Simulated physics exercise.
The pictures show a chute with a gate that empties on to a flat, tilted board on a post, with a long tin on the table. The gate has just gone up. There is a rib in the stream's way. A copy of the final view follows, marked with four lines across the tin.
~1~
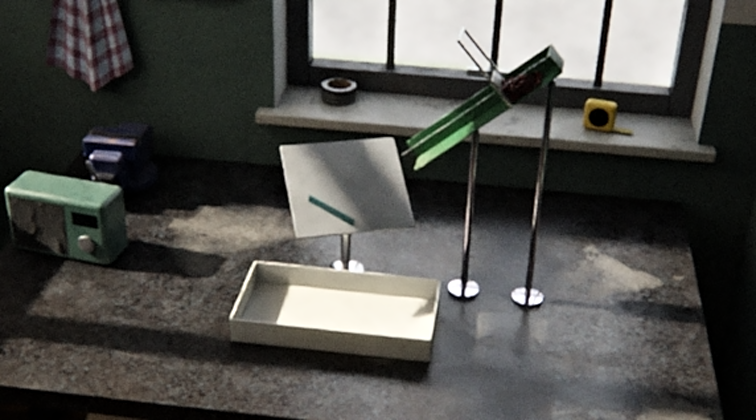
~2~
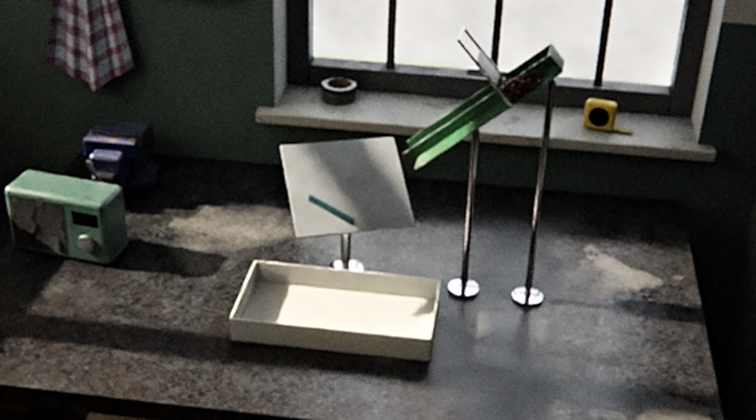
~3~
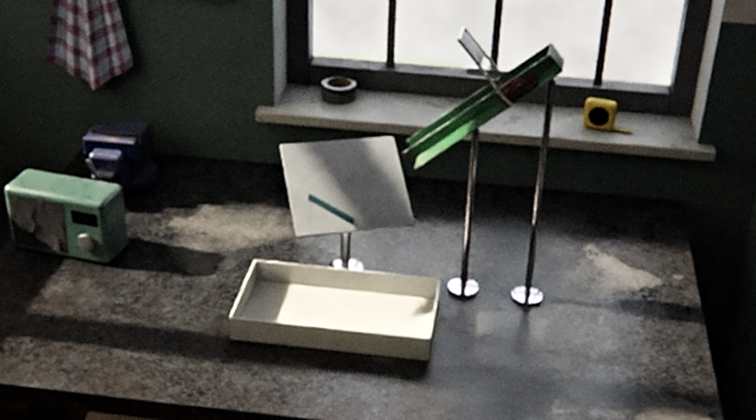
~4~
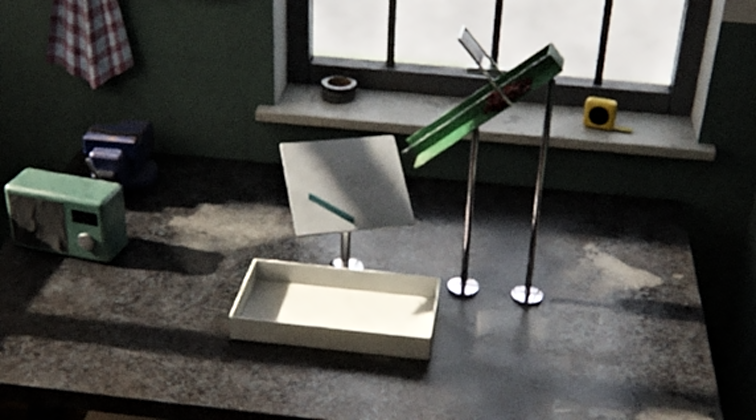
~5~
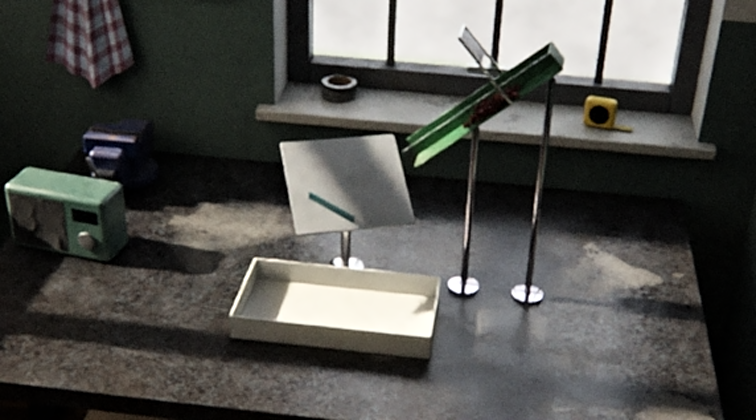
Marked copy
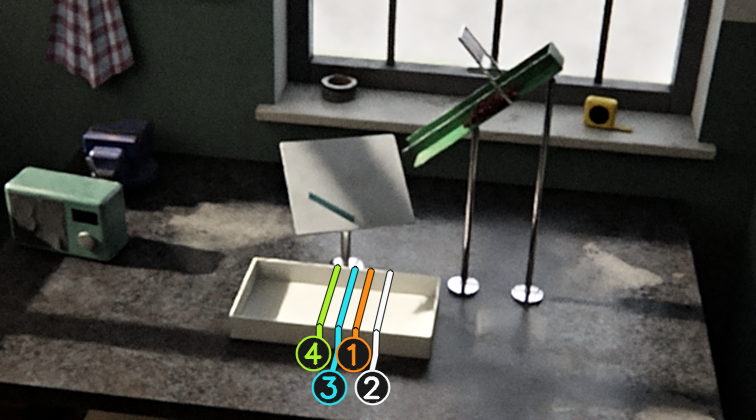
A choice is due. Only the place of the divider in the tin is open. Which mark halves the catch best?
Use line 1.
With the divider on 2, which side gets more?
More lands on the left.
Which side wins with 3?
The right side.
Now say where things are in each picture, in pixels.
In the first picture, load behind the gate at (523, 85), kidney beans; lip of the chute at (417, 164), sloping fairly steeply.
In the second picture, middle of the board at (347, 185), tilted gently; middle of its low edge at (357, 231); of its high edge at (338, 141).
In the third picture, front corners of the tin at (230, 317) and (430, 339), empty; front of the load at (503, 99).
In the fourth picture, middle of the load at (509, 97); its front at (486, 112), about a quarter of the way to the lip; rib from (309, 193) to (354, 218).
In the fifth picture, middle of the load at (495, 101); its front at (465, 125), about half of the way to the lip.
On the marked copy, line 1 crosses the front rim at (355, 329); line 2 crosses the front rim at (376, 331); line 3 crosses the front rim at (338, 327); line 4 crosses the front rim at (319, 325).
With 1, of what is caught, about half on the left of the divider, about half on the right.
With 2, of what is caught, most on the left of the divider, a small part on the right.
With 3, of what is caught, a small part on the left of the divider, most on the right.
With 4, of what is caught, a small part on the left of the divider, nearly all on the right.
